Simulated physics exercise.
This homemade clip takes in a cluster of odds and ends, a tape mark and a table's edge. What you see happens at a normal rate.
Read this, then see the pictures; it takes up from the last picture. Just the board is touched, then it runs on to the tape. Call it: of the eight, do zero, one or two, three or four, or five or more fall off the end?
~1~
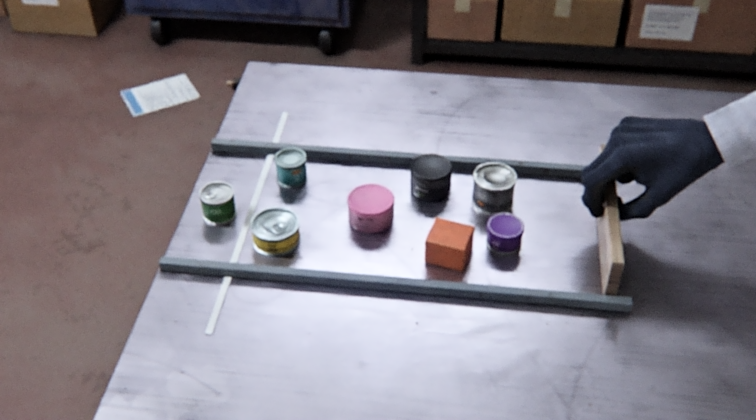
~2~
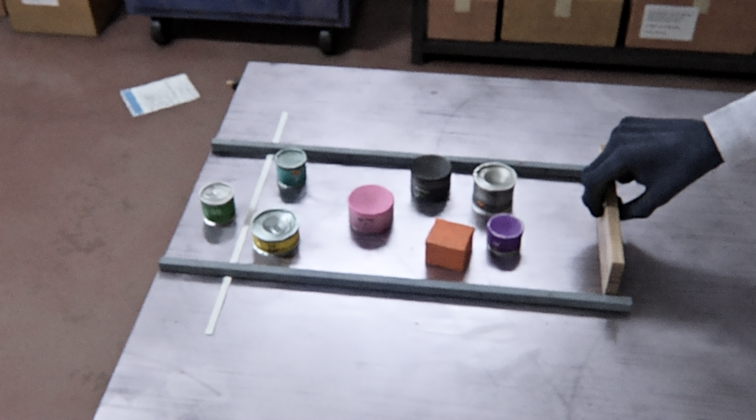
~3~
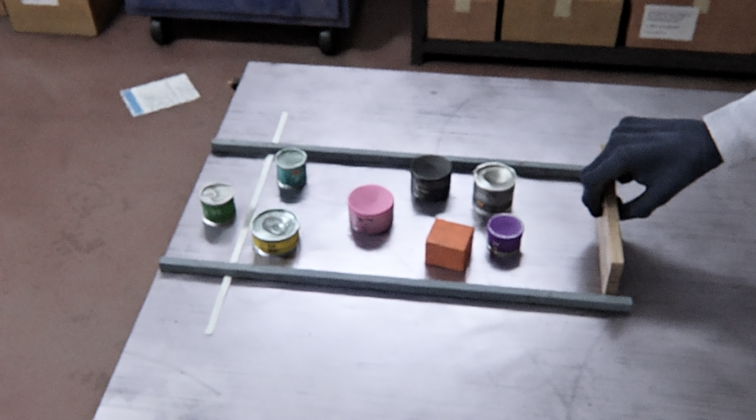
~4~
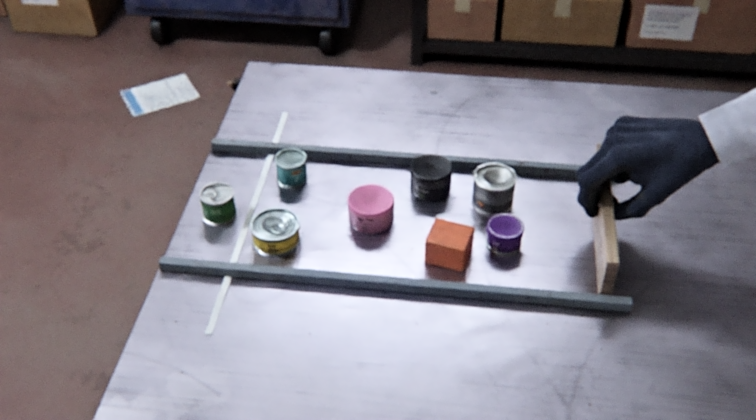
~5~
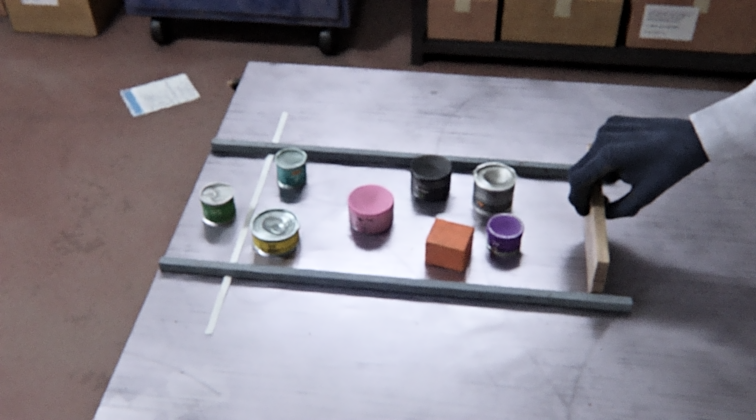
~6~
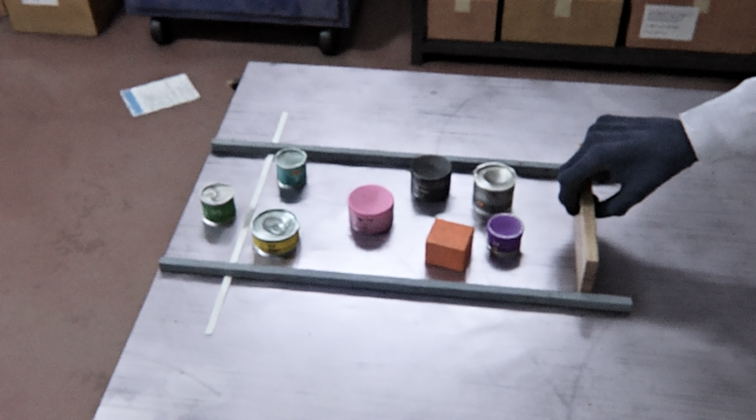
One or two fall off.
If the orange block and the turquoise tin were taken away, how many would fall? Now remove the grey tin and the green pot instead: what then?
That gives 1 for the first pair taken away and 0 for the second.
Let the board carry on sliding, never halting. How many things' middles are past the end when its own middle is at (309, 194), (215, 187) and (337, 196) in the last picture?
0; 4; 0.
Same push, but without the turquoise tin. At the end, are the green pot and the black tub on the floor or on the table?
The green pot ends up below while the black tub stays up top.
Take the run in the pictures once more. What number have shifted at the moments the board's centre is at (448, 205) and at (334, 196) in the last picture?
That makes 4 at the first spot and 7 at the second.
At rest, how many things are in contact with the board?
4.
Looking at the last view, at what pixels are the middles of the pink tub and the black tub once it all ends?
Approximately (196, 197) for one, approximately (247, 156) for the other.
Soon after, none off yet; green pot at rest near (218, 204); turquoise tin at rest near (291, 168); yellow tin at rest near (276, 232).
In the end, the number that fall off is one or two; gone, green pot.
